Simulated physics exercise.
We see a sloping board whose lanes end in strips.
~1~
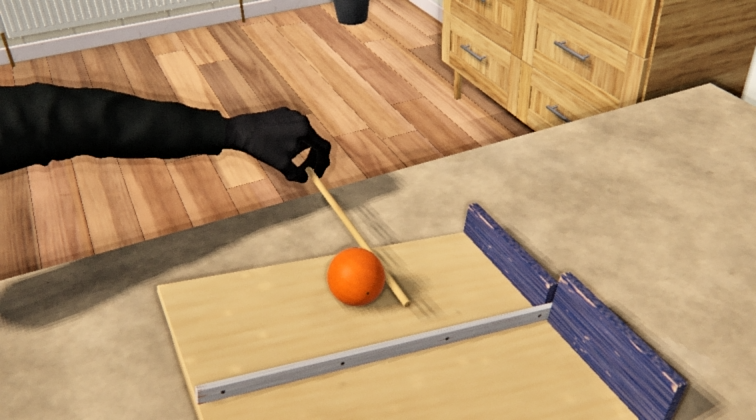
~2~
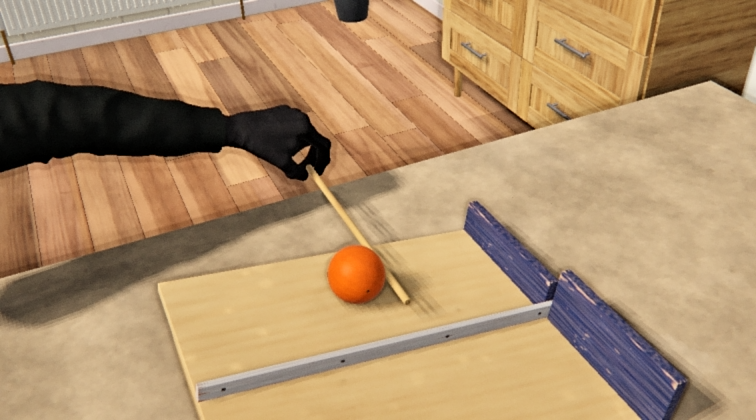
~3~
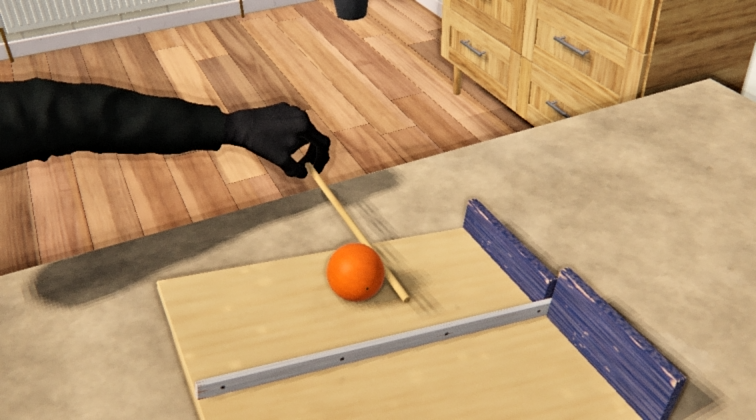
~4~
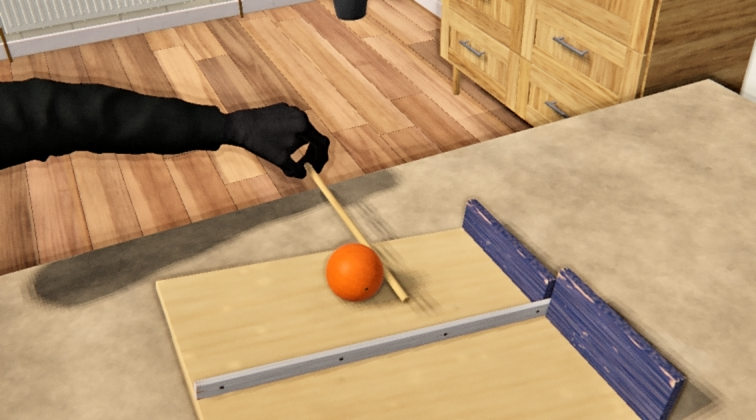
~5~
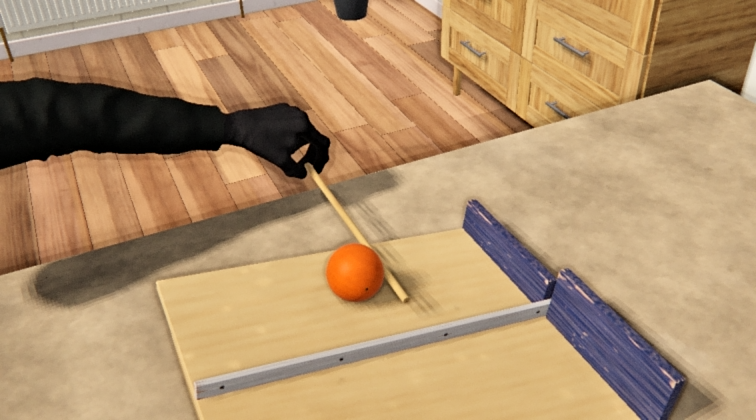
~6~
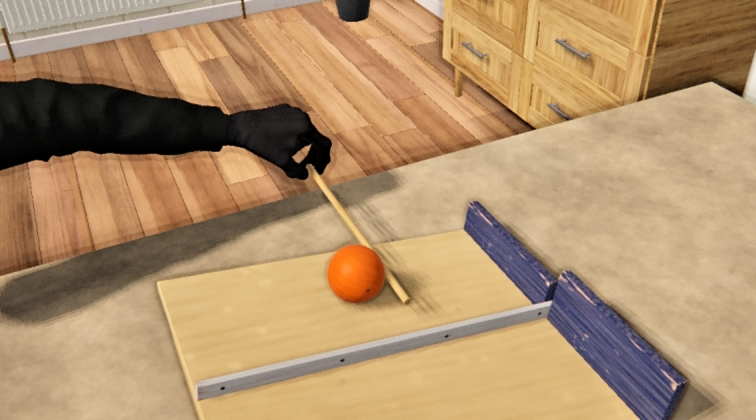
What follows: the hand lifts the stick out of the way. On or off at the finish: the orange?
Outcome: The orange stops on the board.
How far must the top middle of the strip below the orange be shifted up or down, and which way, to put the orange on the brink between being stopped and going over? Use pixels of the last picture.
Roughly 20 pixels down.
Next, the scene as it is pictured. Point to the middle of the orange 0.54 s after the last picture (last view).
Roughly at (449, 258).
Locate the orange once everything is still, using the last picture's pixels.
Near (482, 251).
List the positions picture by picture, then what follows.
Held back by the stick; orange (356, 277); board (397, 334), in the first frame.
Held back by the stick; orange (356, 274); board (398, 331), in the second frame.
Held back by the stick; orange (356, 272); board (397, 329), in the third frame.
Held back by the stick; orange (355, 272); board (396, 329), in the fourth frame.
Held back by the stick; orange (355, 273); board (396, 330), in the fifth frame.
Held back by the stick; orange (356, 274); board (397, 331), in the sixth frame.
Then, 0.32 s on from there, orange rolling on the board near (386, 269).
Then, 0.54 s on from there, orange rolling on the board near (449, 258).
In the end, the orange gets caught, near (482, 251).
